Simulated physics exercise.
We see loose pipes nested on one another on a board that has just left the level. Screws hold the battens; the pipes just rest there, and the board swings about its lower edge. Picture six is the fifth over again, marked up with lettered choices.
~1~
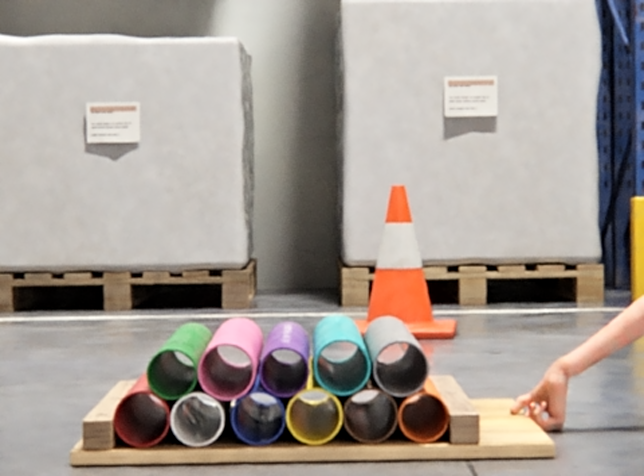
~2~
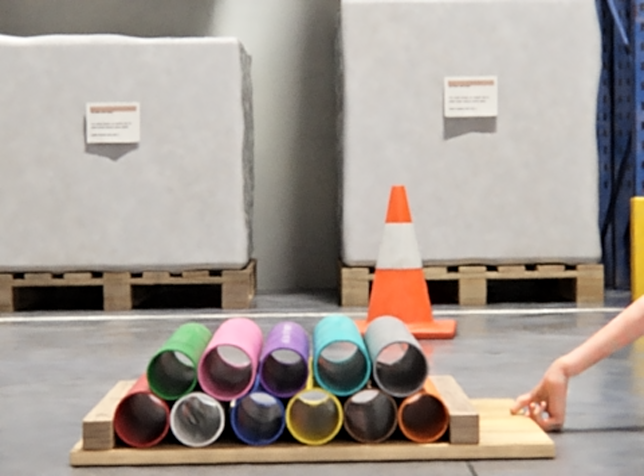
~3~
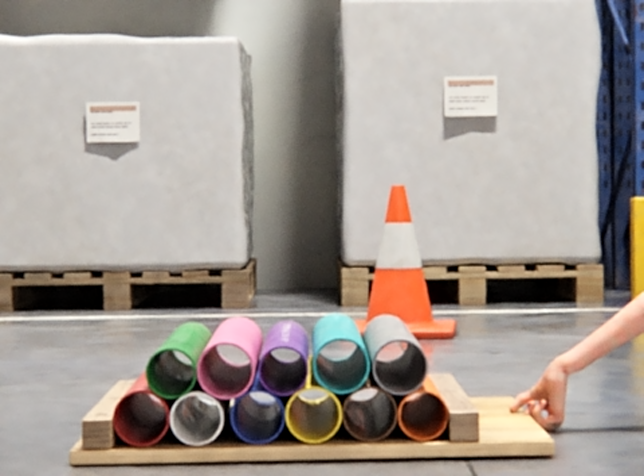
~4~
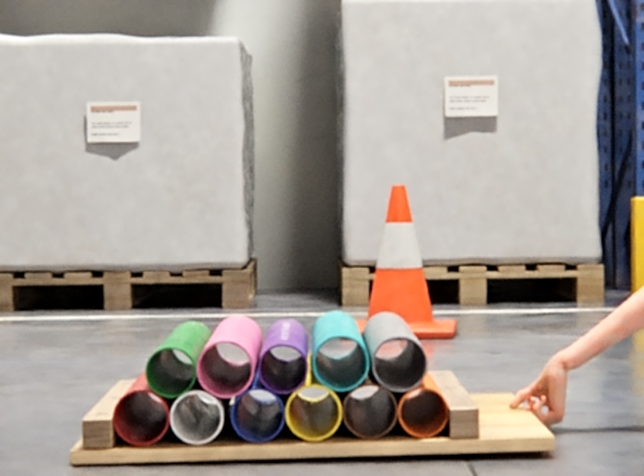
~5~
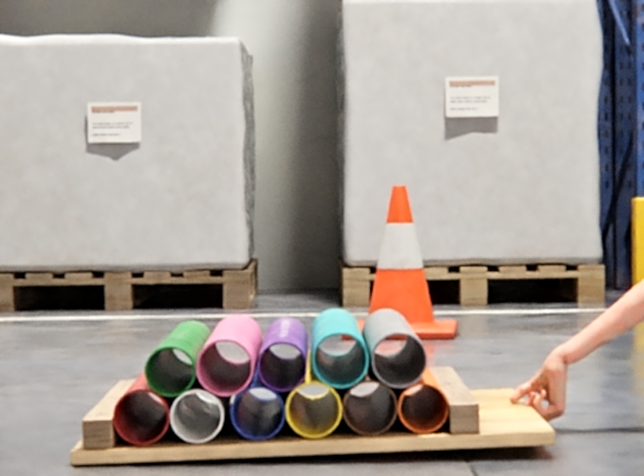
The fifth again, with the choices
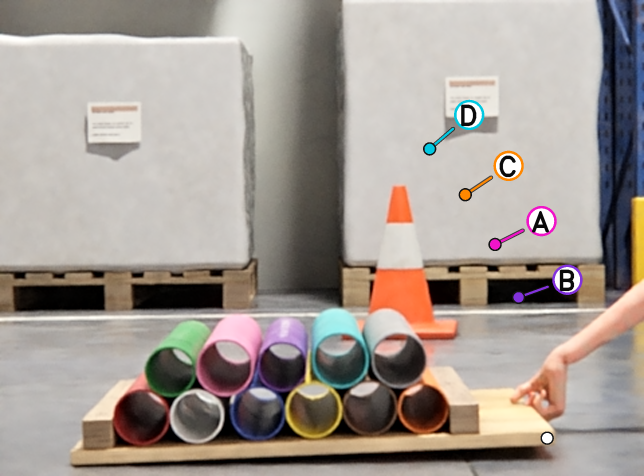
A wooden board stacked with colored pipes tilts very slightly as a hand lifts its right end.
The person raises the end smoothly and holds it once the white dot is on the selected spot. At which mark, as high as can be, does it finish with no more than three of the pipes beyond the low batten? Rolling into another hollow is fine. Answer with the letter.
It can be raised to A.
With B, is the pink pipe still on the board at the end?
Yes, with B.
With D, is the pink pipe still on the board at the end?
The pink pipe: No.
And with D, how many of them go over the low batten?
At D the number is five.
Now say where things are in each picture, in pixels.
The first frame shows red pipe (142, 419); white pipe (197, 419); blue pipe (259, 418).
The second frame shows blue pipe (259, 418); yellow pipe (314, 416).
The third frame shows board (312, 414); brown pipe (370, 414); orange pipe (424, 415); green pipe (171, 373).
The fourth frame shows board (312, 412); red pipe (141, 417); white pipe (197, 418).
The fifth frame shows board (312, 409); red pipe (141, 417); white pipe (197, 416).
On the marked copy, A at (495, 245); B at (519, 297); C at (465, 195); D at (430, 149); the white dot at (547, 438).
Taking A. A third of the way, board at 16°.
Two thirds of the way, board at 26°.
When it is over, board at 26°, none over the low batten.
As for the rest, B none over the low batten; C four over the low batten (pink, turquoise, green, purple); D five over the low batten.
